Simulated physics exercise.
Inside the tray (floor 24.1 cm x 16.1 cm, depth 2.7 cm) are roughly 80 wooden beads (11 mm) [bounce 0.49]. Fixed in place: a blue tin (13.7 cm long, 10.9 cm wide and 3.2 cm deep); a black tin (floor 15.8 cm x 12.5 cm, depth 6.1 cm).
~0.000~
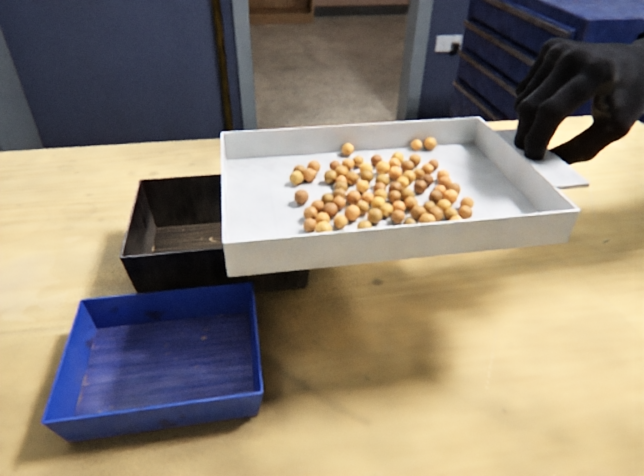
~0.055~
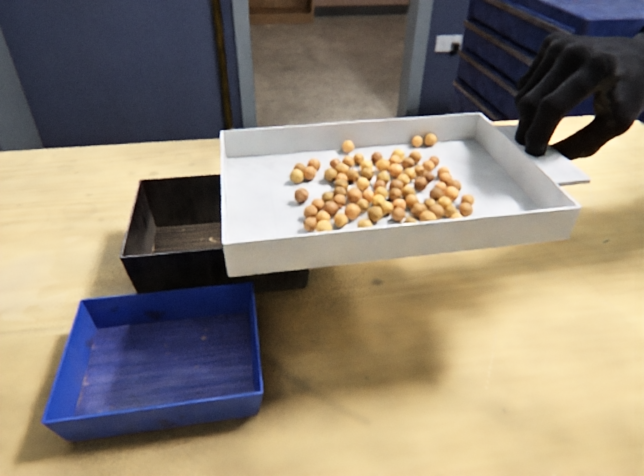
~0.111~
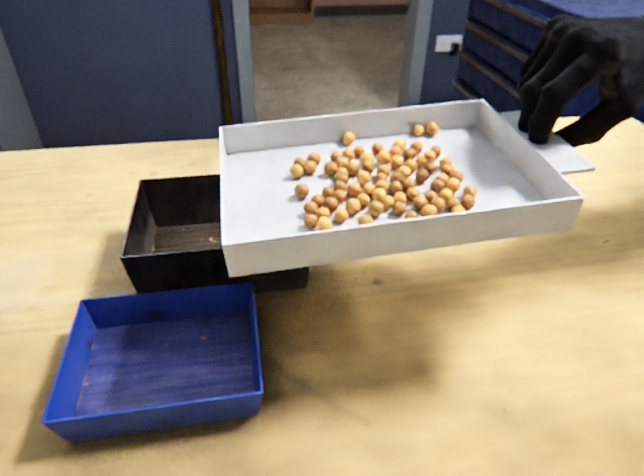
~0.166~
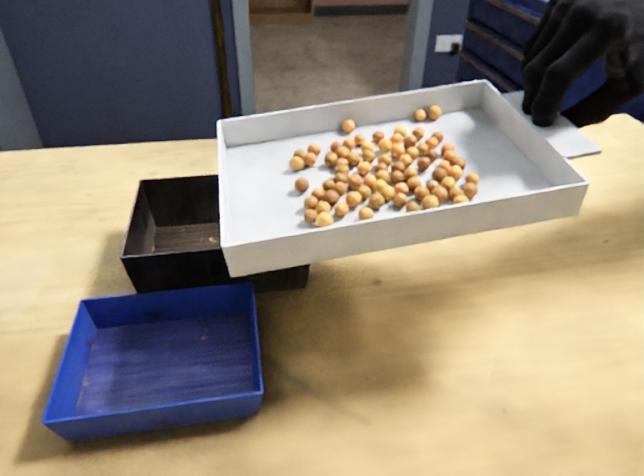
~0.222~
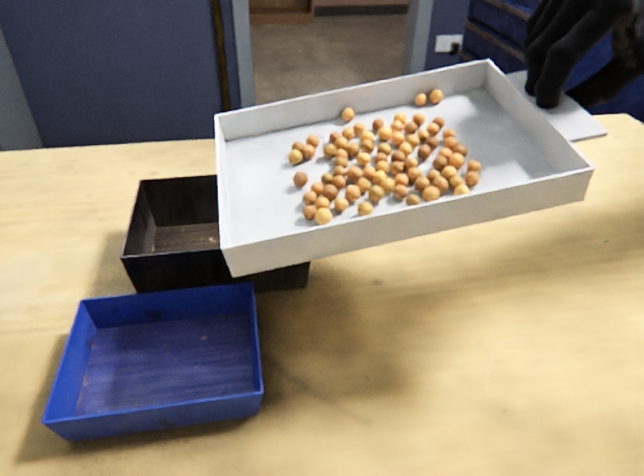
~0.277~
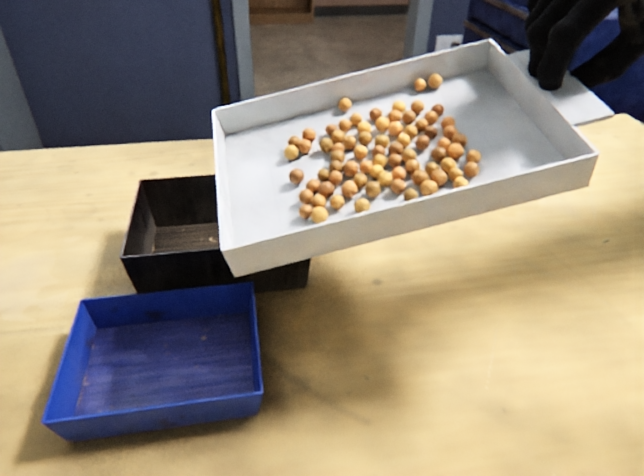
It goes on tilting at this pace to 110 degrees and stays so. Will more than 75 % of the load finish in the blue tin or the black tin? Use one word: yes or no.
No.
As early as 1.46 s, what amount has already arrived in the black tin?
Around 0 percent at that point.
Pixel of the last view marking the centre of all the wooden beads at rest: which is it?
Somewhere around (155, 402) in the final picture.
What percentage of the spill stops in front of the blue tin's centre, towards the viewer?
I'd estimate close to 100 in a hundred.
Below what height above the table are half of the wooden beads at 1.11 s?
The halfway height sits near 20 cm above the table.
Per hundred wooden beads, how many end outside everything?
45 per cent, roughly.
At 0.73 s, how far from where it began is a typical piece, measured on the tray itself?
It has moved about 7 cm from its starting spot.
Then, at 0.73 s, tilt 48 degrees; tray 100 %; middle of all pieces on or above the table near (294, 178).
After 1.11 s, tilt 76 degrees; tray 100 %; middle of all pieces on or above the table near (267, 173).
Then, at 1.46 s, tilt 101 degrees; tray 100 %; middle of all pieces on or above the table near (230, 192).
Then, at 1.80 s, tilt 110 degrees; outside 40 %, blue tin 50 %, in the air 10 %; middle of all pieces on or above the table near (177, 422).
By 3.1 s all is still; outside 45 %, blue tin 55 %.
